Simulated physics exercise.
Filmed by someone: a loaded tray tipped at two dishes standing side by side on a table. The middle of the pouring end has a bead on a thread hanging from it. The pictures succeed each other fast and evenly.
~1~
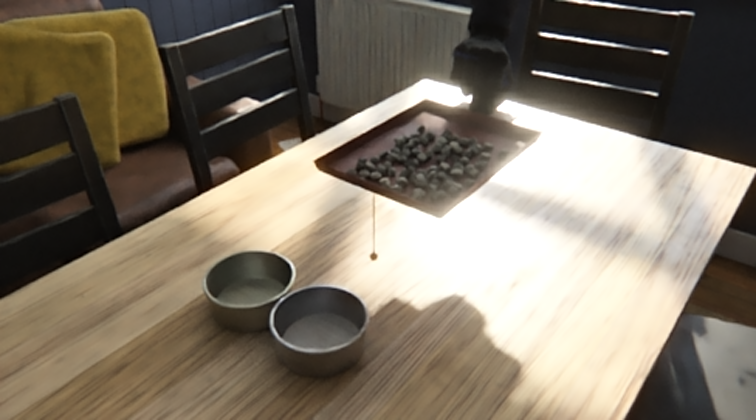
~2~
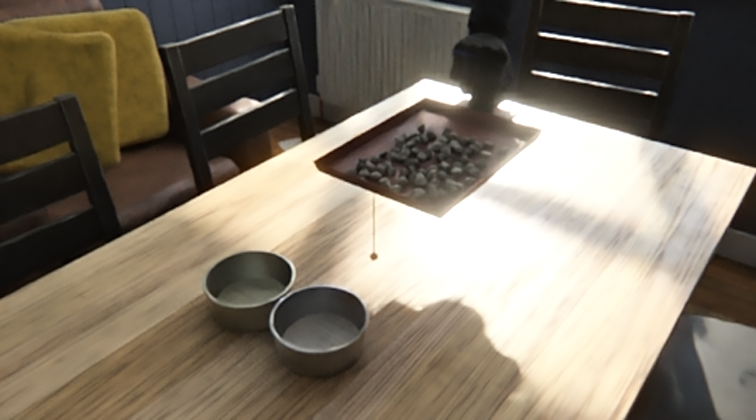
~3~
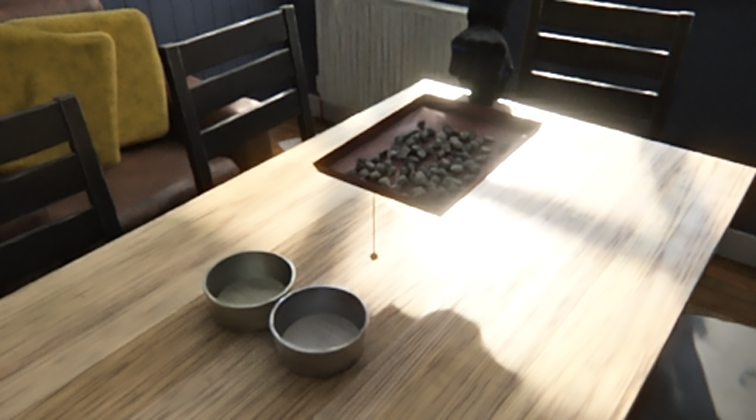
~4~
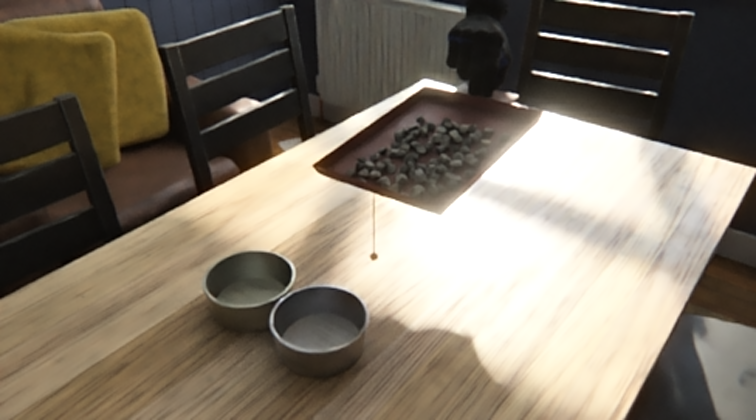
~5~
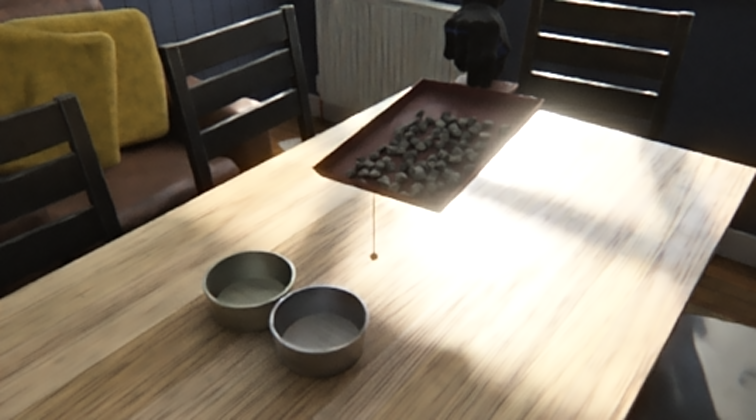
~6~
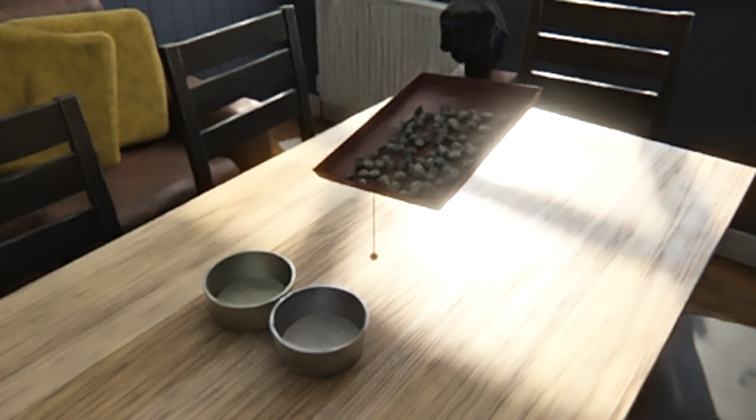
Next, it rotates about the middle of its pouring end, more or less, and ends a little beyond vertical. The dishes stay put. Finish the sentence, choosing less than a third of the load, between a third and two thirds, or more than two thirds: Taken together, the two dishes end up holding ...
Taken together, the two dishes end up holding less than a third of the load.
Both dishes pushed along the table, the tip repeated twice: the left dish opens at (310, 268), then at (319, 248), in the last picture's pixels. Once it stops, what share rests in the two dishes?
About 70 and 90 per cent respectively.
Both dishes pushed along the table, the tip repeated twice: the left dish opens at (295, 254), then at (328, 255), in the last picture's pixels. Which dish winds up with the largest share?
The first arrangement gives the one at left, the second arrangement gives the one at left.
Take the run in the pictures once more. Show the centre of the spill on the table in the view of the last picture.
Centre: Close to (321, 278).
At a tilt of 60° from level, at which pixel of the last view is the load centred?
Look around (353, 165) in the last picture.
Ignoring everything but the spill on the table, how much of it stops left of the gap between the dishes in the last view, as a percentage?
About 10 percent of the spill.
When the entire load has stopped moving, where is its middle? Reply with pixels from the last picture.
Once it all stops, the middle lies near (322, 278).
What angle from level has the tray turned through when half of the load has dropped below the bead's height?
It has tipped about 85 degrees.
Soon after the last picture, tray tipped steeply; nearly all on the tray; a small part in the air.
A little later, tray tipped right over; a small part on the tray; a stray few in the left dish; most outside both; a small part in the air.
Later still, tray tipped past a quarter turn; a stray few in the right dish; a stray few in the left dish; nearly all outside both.
At rest, tray tipped past a quarter turn; a stray few in the right dish; a stray few in the left dish; nearly all outside both.
